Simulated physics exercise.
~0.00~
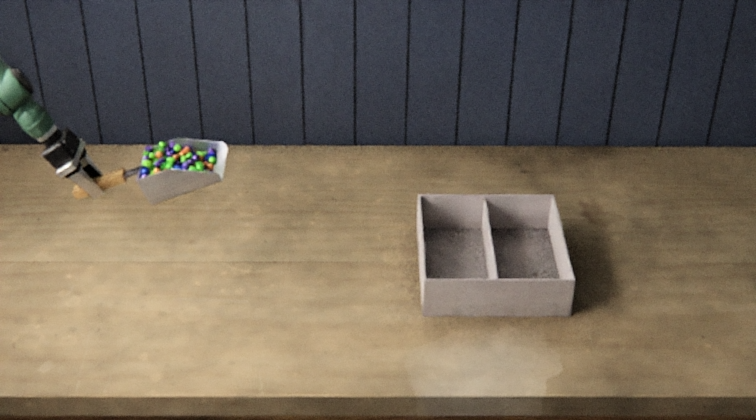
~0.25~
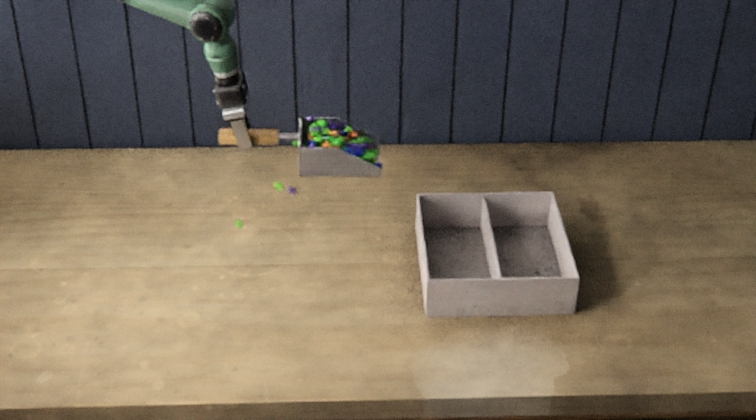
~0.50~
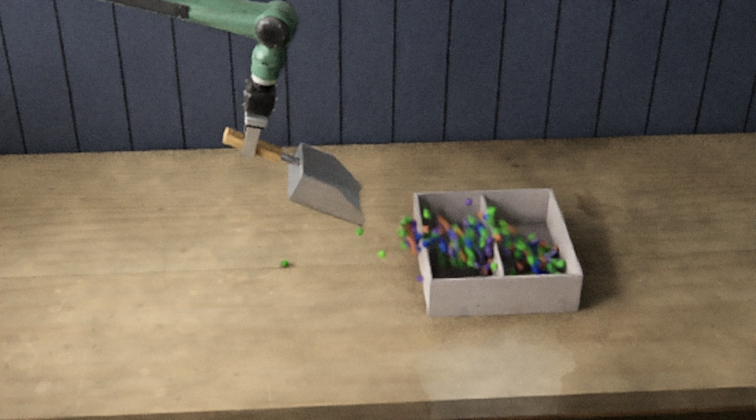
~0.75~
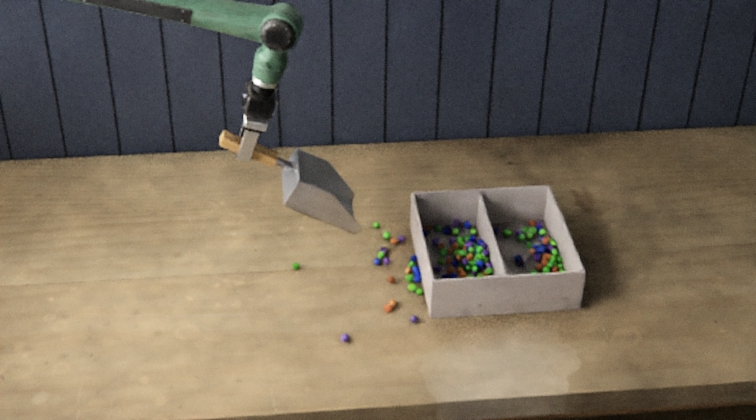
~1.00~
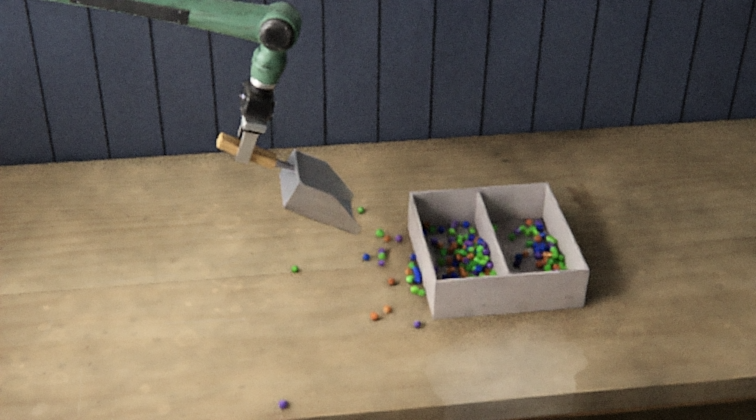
A green robot arm carried a scoop heaped with colorful little balls to the right and tipped it forward, pouring them toward a two-part box; most landed inside, more in the left section, while some scattered across the wooden table.
